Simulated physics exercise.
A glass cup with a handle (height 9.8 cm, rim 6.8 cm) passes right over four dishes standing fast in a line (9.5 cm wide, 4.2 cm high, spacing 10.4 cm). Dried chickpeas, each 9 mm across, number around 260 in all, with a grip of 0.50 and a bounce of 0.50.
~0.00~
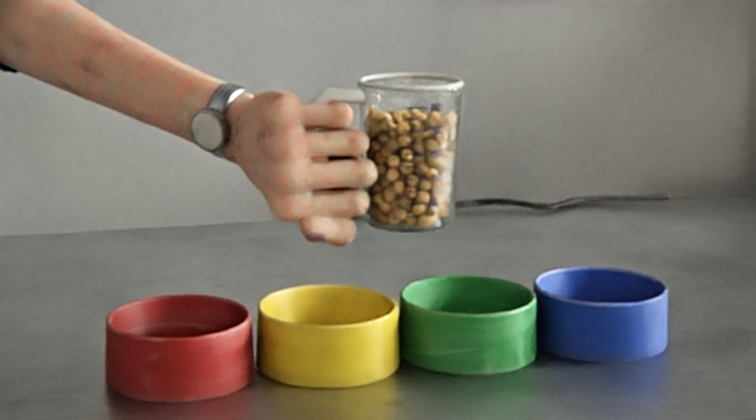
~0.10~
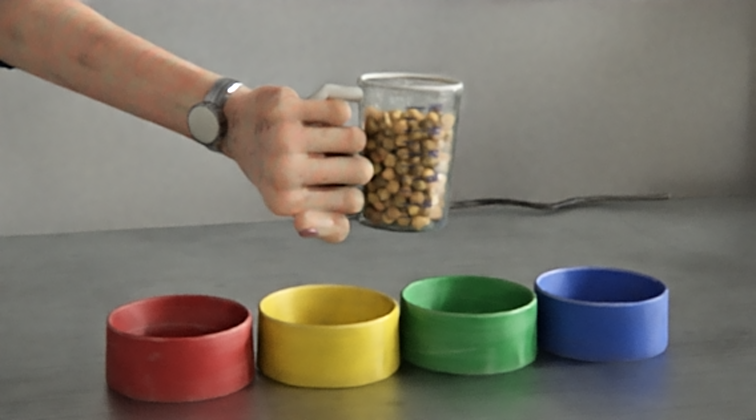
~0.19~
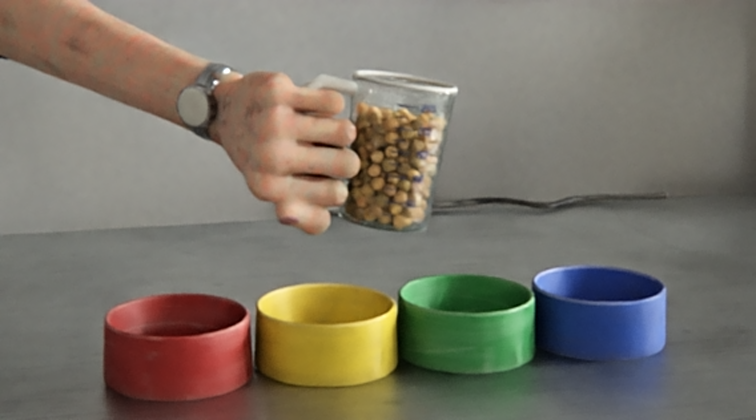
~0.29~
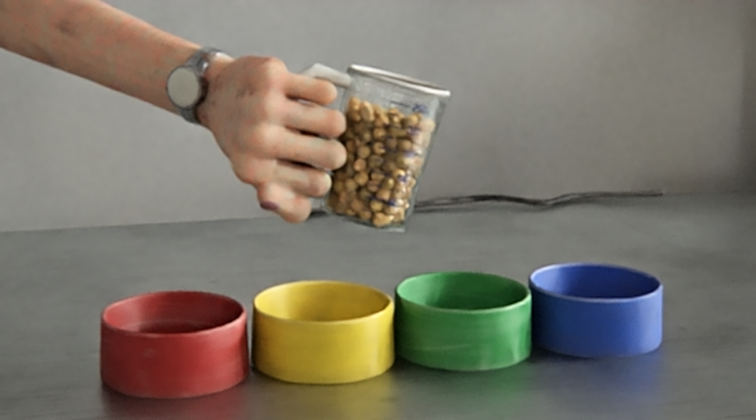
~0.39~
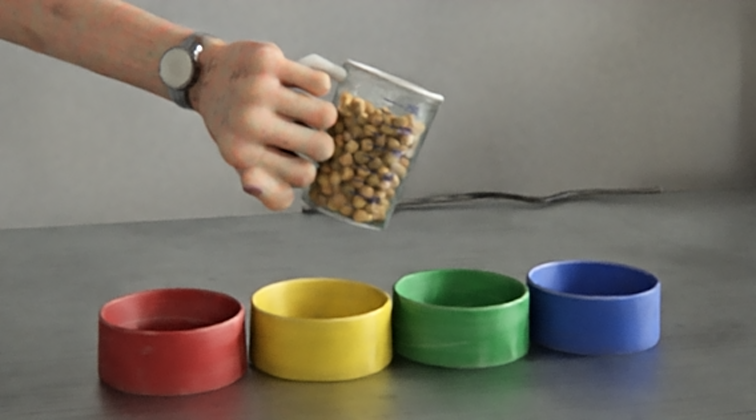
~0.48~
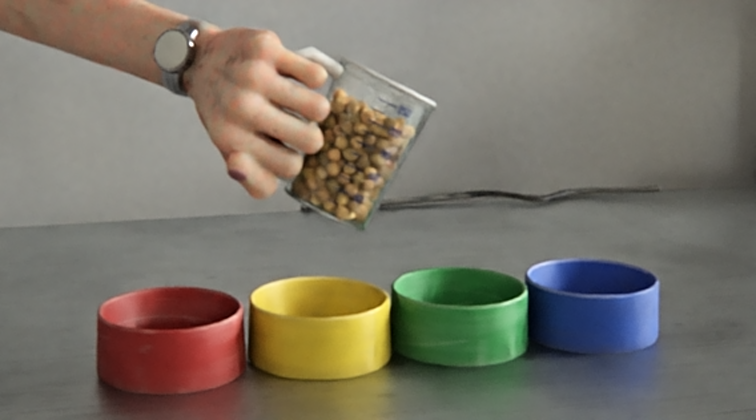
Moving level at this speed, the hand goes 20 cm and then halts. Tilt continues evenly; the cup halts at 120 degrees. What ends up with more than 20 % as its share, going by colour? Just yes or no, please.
In short: Red no, blue no, green no, yellow yes, counter no.
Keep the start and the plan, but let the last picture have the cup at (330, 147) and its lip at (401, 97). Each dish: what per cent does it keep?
Red 90, blue 0, green 0, yellow 0.
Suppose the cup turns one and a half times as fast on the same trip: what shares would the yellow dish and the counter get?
It would be yellow 90 and counter 0.
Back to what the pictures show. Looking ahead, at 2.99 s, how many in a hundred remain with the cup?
About 0 percent of the load.
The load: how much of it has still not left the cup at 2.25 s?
Roughly 5 %.
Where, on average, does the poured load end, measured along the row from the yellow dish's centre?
Mean position: Around 1 cm toward smaller x from the centre.
After 1.54 s, tilt 95 degrees; cup holds 95 %.
After 2.25 s, tilt 120 degrees; cup holds 5 %, yellow 85 %.
After 2.99 s, tilt 120 degrees; cup holds 0 %, yellow 90 %.
By 3.3 s all is still; red 0 %, blue 0 %, green 0 %, yellow 90 %, counter 10 %.
